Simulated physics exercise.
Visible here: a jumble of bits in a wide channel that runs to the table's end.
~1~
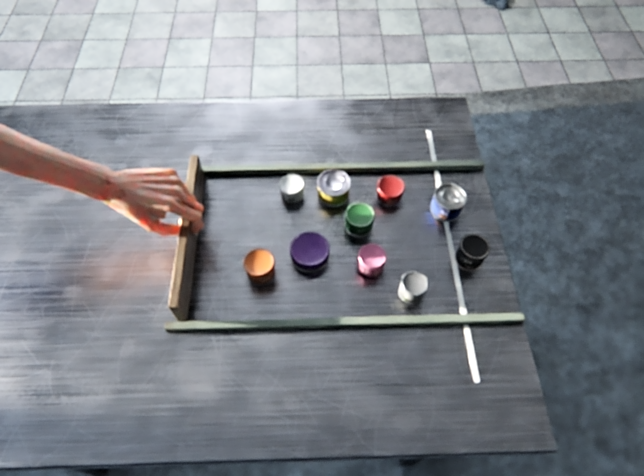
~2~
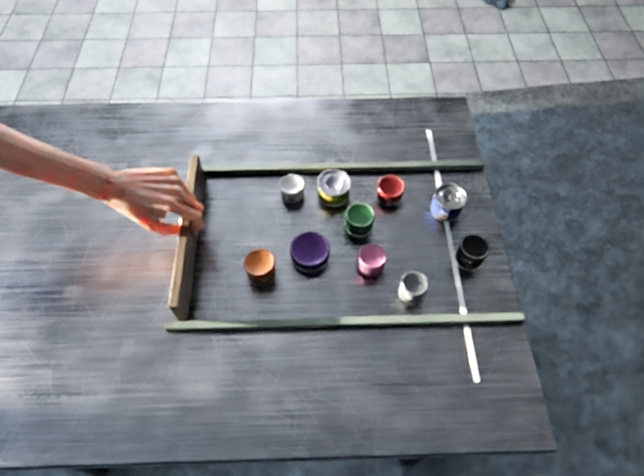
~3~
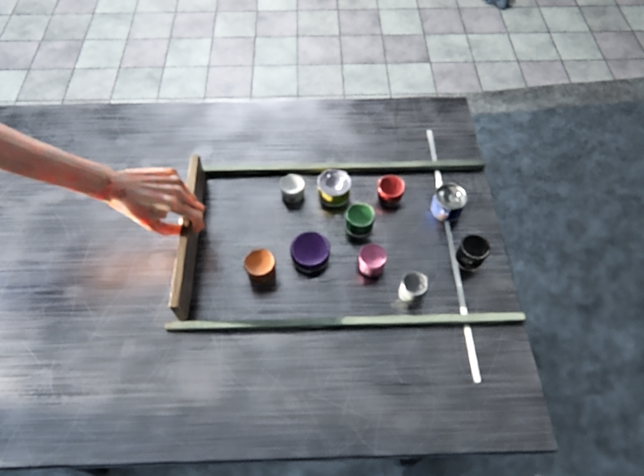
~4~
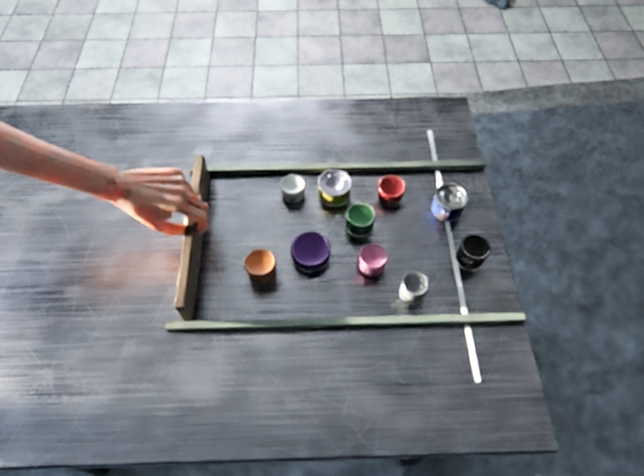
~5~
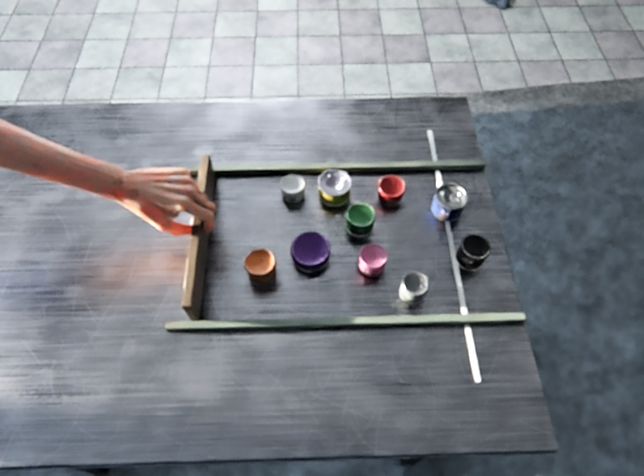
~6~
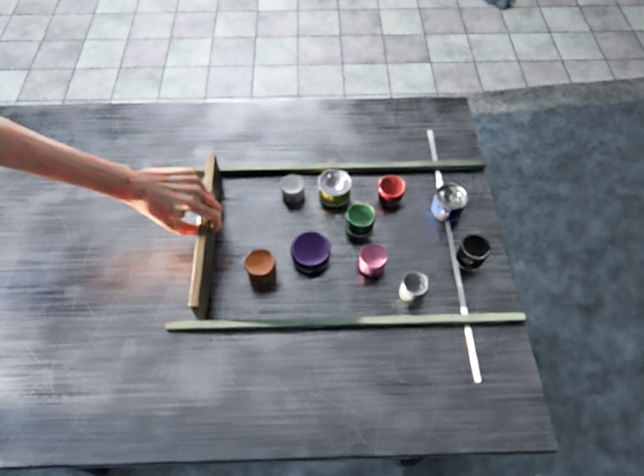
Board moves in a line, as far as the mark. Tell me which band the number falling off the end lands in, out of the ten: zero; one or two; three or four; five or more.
It lands in the one or two band.
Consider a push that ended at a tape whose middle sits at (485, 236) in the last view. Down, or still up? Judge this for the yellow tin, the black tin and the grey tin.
The yellow tin is no longer there; as for the black tin, it is no longer there; and the grey tin is still there.
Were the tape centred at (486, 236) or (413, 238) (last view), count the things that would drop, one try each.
The first try gives 5 and the second gives 0.
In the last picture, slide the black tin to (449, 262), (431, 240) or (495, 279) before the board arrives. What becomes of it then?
Well, the black tin goes off the edge first, keeps its spot next, and keeps its spot last.
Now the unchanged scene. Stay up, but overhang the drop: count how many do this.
I'd put it at 2.
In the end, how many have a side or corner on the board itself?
At rest, 5 are in contact.
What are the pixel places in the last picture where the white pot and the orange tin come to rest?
The white pot stops around (454, 184); the orange tin around (475, 270).
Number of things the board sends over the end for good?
Total count: 2.
Soon after, none off yet; black tin at rest near (473, 252); blue pot at rest near (449, 203); grey tin at rest near (414, 288).
Then, none off yet; black tin moving near (481, 251); blue pot moved a little near (464, 208); grey tin moved about its own width near (434, 295).
At rest, the number that fall off is one or two; fallen, red pot and black tin.
